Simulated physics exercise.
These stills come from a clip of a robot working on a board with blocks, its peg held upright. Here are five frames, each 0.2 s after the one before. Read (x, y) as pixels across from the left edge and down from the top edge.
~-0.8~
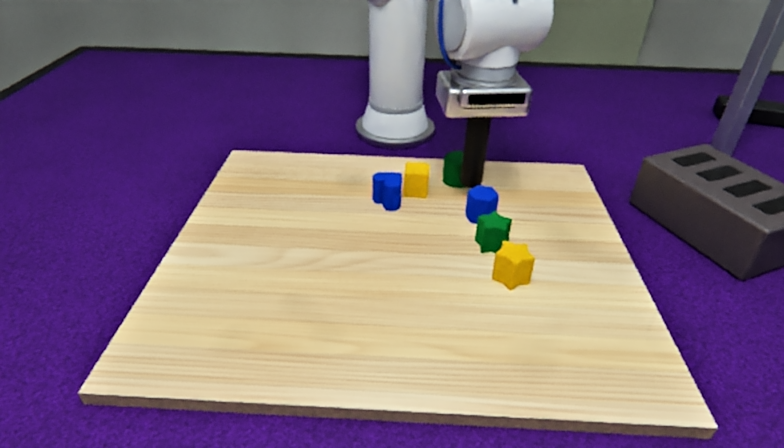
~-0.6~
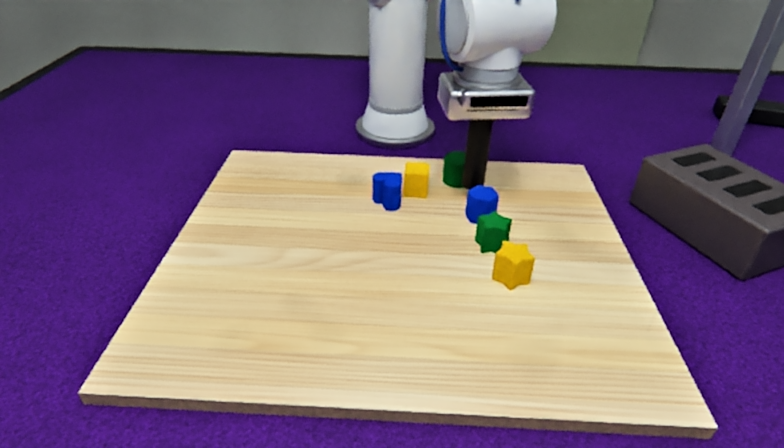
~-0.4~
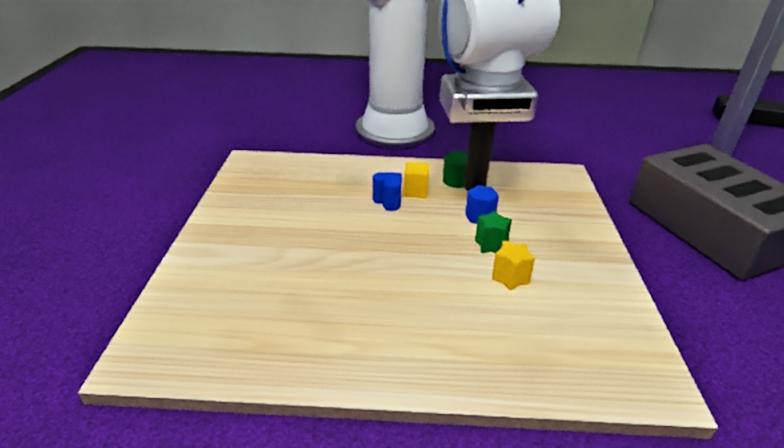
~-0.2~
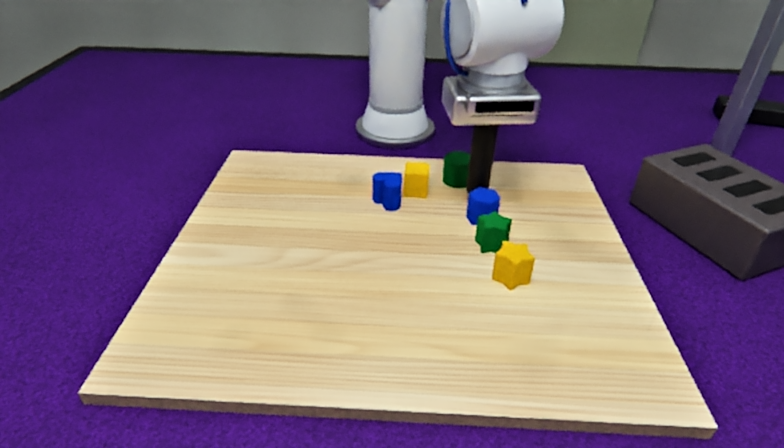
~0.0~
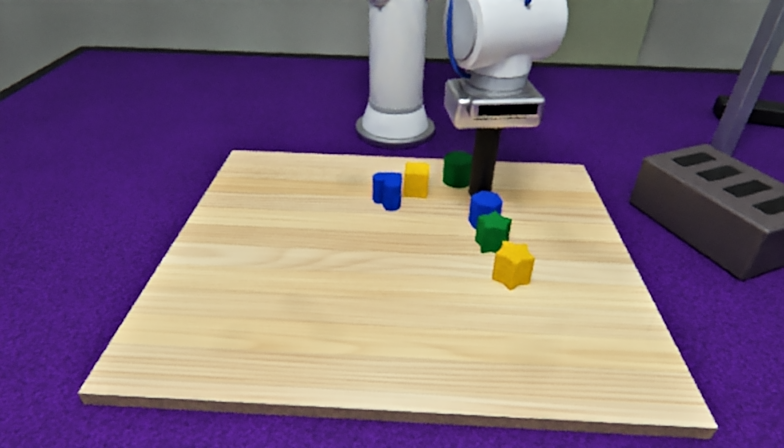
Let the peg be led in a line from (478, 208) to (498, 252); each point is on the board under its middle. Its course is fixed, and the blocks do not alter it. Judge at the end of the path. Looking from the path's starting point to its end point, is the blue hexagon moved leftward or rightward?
Shifted left.
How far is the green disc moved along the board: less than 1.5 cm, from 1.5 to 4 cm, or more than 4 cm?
If I had to pick, the green disc travels less than 1.5 cm here.
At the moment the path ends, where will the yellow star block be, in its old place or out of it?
It is moved off its spot.
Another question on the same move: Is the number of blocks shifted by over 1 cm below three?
No - that is not the case.
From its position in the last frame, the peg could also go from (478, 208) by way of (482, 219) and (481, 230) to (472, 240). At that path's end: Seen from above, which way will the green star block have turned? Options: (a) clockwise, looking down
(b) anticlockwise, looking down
a
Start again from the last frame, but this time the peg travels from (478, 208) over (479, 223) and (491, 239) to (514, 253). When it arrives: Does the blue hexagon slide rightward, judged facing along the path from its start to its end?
No.
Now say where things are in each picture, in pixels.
Peg tip at (471, 183); block tops, green disc at (459, 157); blue hexagon at (484, 192); green star block at (495, 220); yellow star block at (516, 251), in the first frame.
Peg at (473, 186); blocks unchanged, in the second frame.
Peg at (475, 189); blocks unchanged, in the third frame.
Peg at (477, 192); blue hexagon at (485, 194), in the fourth frame.
Peg at (479, 195); green disc at (459, 157); blue hexagon at (487, 198); green star block at (495, 220); yellow star block at (516, 251), in the fifth frame.
On the path given first. One third of the way, peg at (486, 209); blue hexagon at (500, 212), turned 25° anticlockwise; green star block at (501, 229), turned 35° clockwise.
Two thirds of the way, peg at (493, 224); blue hexagon at (515, 225), turned 55° anticlockwise; green star block at (500, 238), turned 60° clockwise; yellow star block at (518, 257), turned 15° anticlockwise.
At the end, peg at (500, 239); green disc in place; blue hexagon at (529, 236), turned 80° anticlockwise; green star block at (502, 244), turned 95° clockwise; yellow star block at (518, 263), turned 45° anticlockwise.
